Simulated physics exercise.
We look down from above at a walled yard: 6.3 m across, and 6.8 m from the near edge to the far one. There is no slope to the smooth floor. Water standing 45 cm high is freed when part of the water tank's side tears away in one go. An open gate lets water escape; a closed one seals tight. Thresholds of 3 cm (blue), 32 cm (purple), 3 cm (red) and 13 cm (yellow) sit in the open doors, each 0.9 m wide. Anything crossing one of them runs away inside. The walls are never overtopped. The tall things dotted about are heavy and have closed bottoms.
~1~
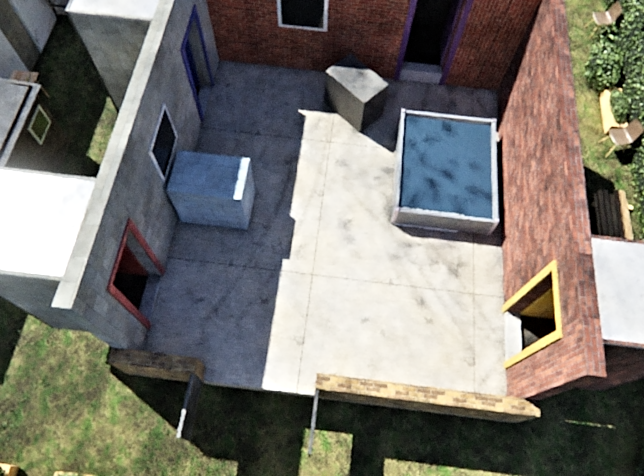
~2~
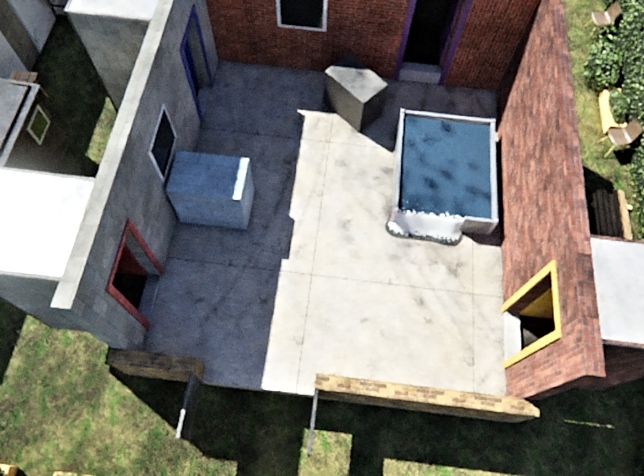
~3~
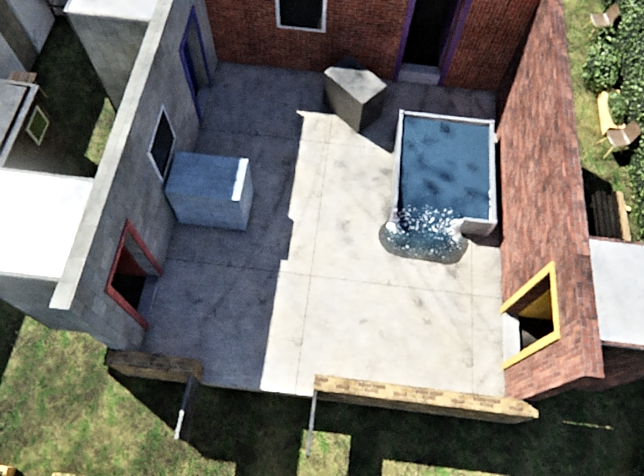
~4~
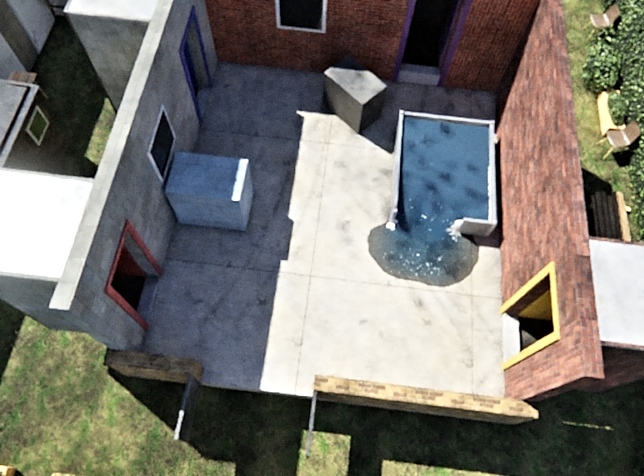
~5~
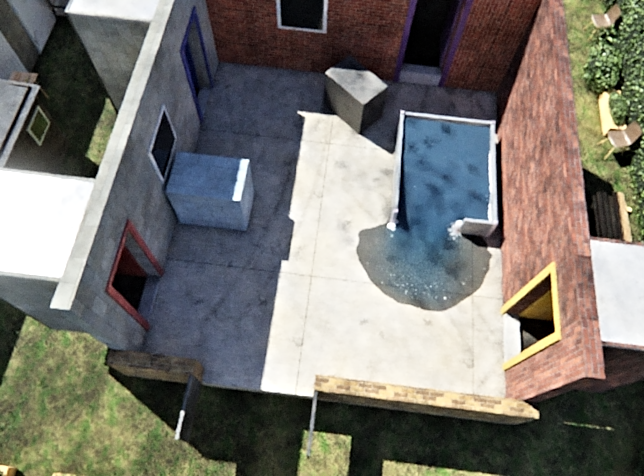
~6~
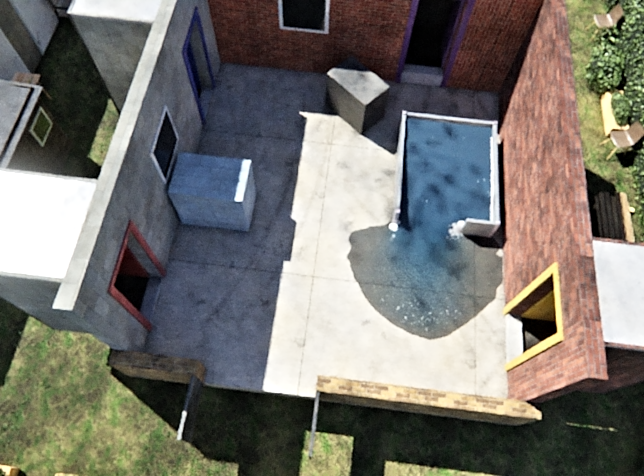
Water bursts through the near side of the tank and spreads across the pale floor.
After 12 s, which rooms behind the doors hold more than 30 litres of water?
Room by room: Behind the blue door 30 litres at most, behind the purple door 30 litres at most, behind the red door more than 30 litres, behind the yellow door 30 litres at most.
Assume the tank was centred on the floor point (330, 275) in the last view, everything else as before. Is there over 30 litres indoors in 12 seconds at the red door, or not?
Well, red ends up inside the mark.
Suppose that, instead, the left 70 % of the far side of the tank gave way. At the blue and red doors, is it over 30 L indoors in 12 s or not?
Here's how it goes: Blue exceeds it, red falls short.
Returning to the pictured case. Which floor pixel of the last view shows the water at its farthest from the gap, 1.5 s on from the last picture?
I'd put it close to (277, 377).
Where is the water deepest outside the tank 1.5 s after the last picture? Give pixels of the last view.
Location: Approx. (488, 404).
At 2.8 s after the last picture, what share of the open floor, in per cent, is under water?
About 35 per cent.
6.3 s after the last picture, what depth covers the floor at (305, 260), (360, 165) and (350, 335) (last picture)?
Listed order: 3 / 0 / 7 cm.
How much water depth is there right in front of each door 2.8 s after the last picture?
Door by door, in cm: Blue reads 0, purple reads 0, red reads 0, yellow reads 15.
Then, 0.7 s after the last picture water covers 25 % of the floor and is deepest (24 cm) near (411, 232); blue door not reached, purple door not reached, red door not reached, yellow door 5 cm at the sill, 0 L in.
Then, 1.5 s after the last picture water covers 30 % of the floor and is deepest (26 cm) near (488, 404); blue door not reached, purple door not reached, red door not reached, yellow door 7 cm at the sill, 0 L in.
Then, 2.8 s after the last picture water covers 35 % of the floor and is deepest (20 cm) near (477, 402); blue door not reached, purple door not reached, red door not reached, yellow door 15 cm at the sill, 2 L in.
Then, 6.3 s after the last picture water covers 55 % of the floor and is deepest (16 cm) near (177, 229); blue door not reached, purple door not reached, red door 9 cm at the sill, 39 L in, yellow door 9 cm at the sill, 5 L in.
Then, 11.3 s after the last picture water covers 65 % of the floor and is deepest (7 cm) near (155, 310); blue door 1 cm at the sill, 0 L in, purple door 1 cm at the sill, 0 L in, red door 7 cm at the sill, 122 L in, yellow door 4 cm at the sill, 5 L in.
